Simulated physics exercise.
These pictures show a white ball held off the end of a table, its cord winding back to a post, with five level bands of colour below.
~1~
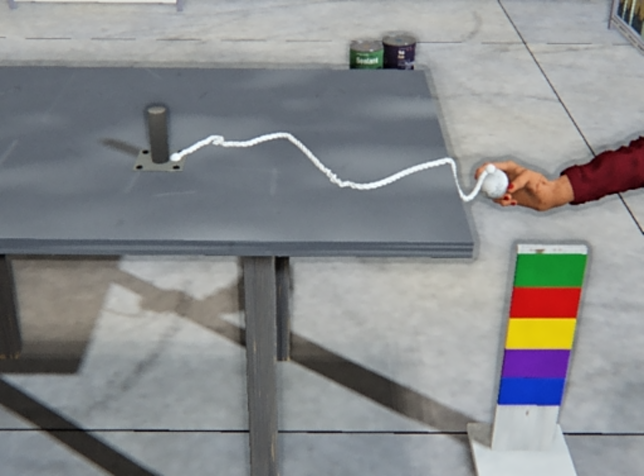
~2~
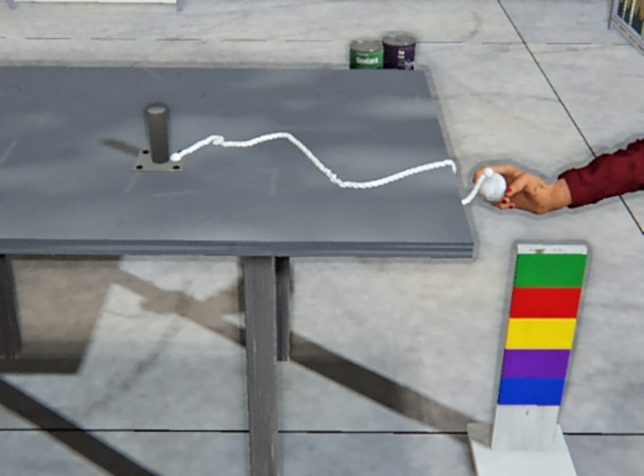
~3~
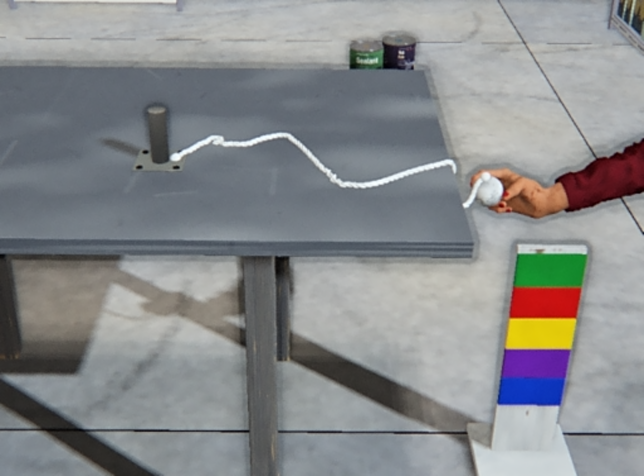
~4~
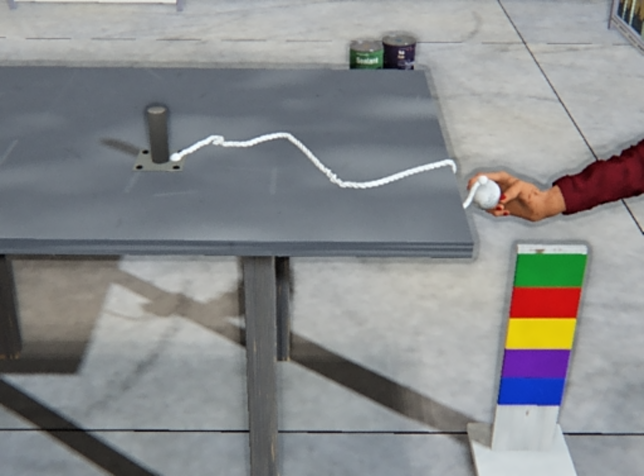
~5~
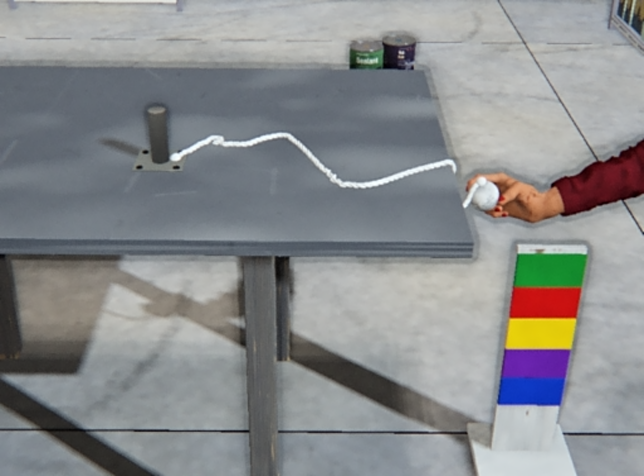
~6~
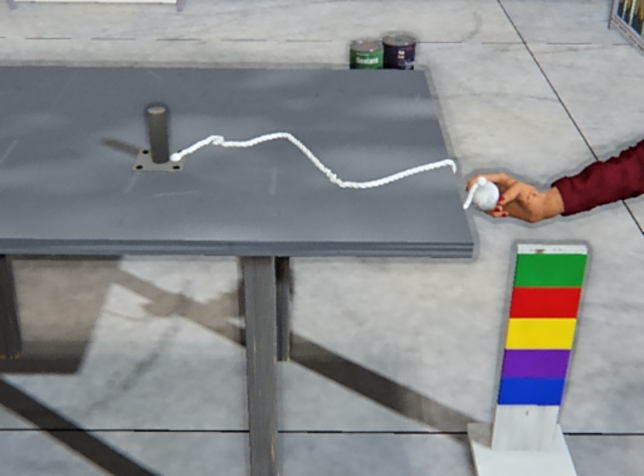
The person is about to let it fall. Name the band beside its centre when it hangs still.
The purple one.
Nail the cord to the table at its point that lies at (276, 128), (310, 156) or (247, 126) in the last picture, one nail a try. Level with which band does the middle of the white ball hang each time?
One after the other, yellow; red; yellow.
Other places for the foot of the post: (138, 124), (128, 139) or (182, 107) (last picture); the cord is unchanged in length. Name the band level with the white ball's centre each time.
Taking them in turn: Yellow; yellow; purple.
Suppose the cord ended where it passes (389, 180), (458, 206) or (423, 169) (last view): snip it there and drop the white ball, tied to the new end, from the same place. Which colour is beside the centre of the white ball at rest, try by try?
One after the other, no band; yellow; green.
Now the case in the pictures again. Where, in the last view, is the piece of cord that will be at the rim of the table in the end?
Near (329, 175).
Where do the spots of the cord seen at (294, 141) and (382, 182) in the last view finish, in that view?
They go to (362, 152) and to (442, 211).
Soon after, ball near (429, 338); level with yellow.
Then, ball near (428, 362); level with purple.
At rest, ball near (426, 368); level with purple. The cord holds its middle at purple.
